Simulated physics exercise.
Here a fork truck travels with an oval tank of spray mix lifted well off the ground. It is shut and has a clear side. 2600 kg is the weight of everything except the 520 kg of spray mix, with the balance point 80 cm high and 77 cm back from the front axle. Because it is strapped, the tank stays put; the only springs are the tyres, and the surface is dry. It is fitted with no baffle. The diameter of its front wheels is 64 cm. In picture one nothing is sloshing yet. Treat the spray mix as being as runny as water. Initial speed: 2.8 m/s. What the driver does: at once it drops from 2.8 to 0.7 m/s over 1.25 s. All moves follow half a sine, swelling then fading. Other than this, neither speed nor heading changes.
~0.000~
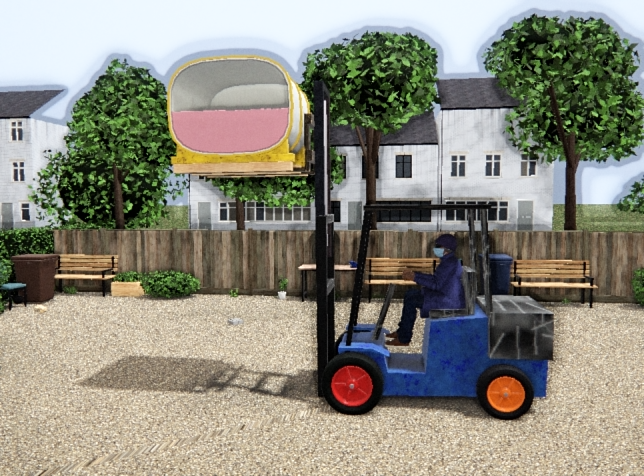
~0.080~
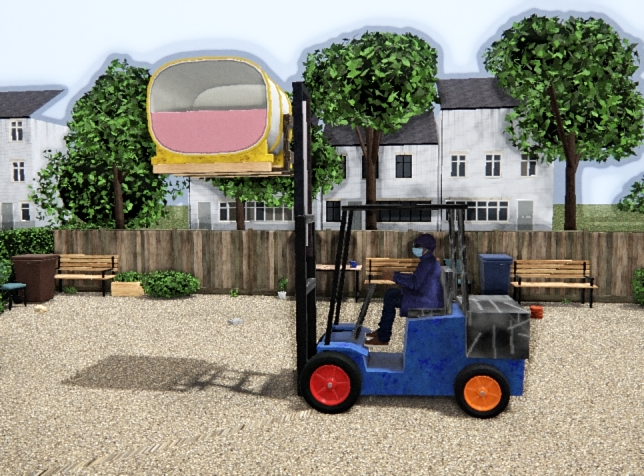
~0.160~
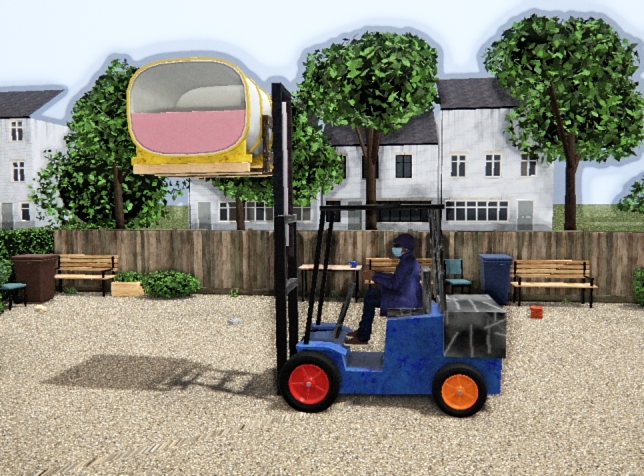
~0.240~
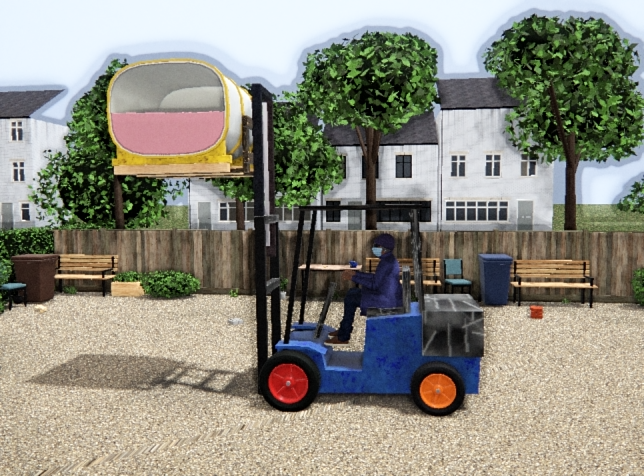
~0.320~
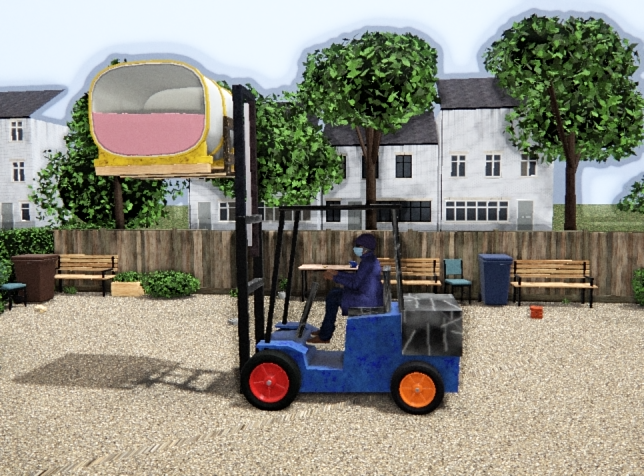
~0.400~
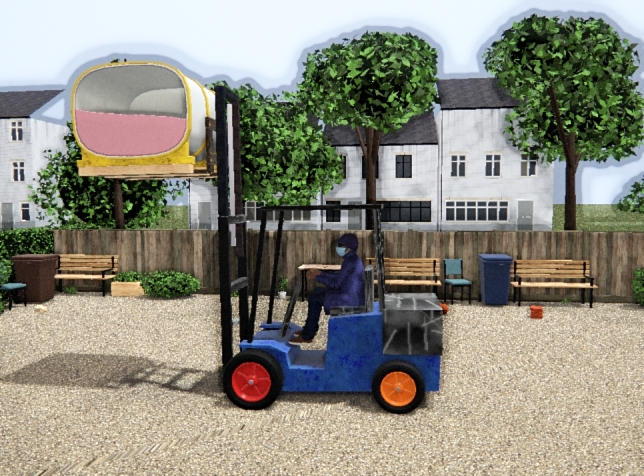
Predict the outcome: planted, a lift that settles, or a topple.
Grounded.
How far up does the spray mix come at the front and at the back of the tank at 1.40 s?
Front 42 cm, back 44 cm.
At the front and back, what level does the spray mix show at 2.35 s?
I'd put it at about 54 cm in front and about 34 cm behind.
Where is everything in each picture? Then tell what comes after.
It reaches (187, 113) at the front; it reaches (273, 110) at the back; it rides level; the front is on the left; a wheel hub at (352, 388), in the first picture.
It reaches (167, 113) at the front; it reaches (251, 111) at the back; it rides level, in the second picture.
It reaches (147, 114) at the front; it reaches (230, 112) at the back; it rides level, in the third picture.
It reaches (127, 114) at the front; it reaches (209, 113) at the back; it rides level, in the fourth picture.
It reaches (108, 115) at the front; it reaches (190, 115) at the back; it rides level, in the fifth picture.
It reaches (91, 114) at the front; it reaches (172, 118) at the back; it rides level; a wheel hub at (250, 383), in the sixth picture.
Then, 0.80 s in, the lean is 1° nose down, wheels down; the liquid stands 23 cm at the back and 66 cm at the front.
Then, 1.40 s in, the lean is 0°, wheels down; the liquid stands 43 cm at the back and 42 cm at the front.
Then, 2.35 s in, the lean is 0°, wheels down; the liquid stands 33 cm at the back and 54 cm at the front.
Then, 4.24 s in, no wheel has left the ground; at worst the lighter axle bore 0 per cent of the weight.
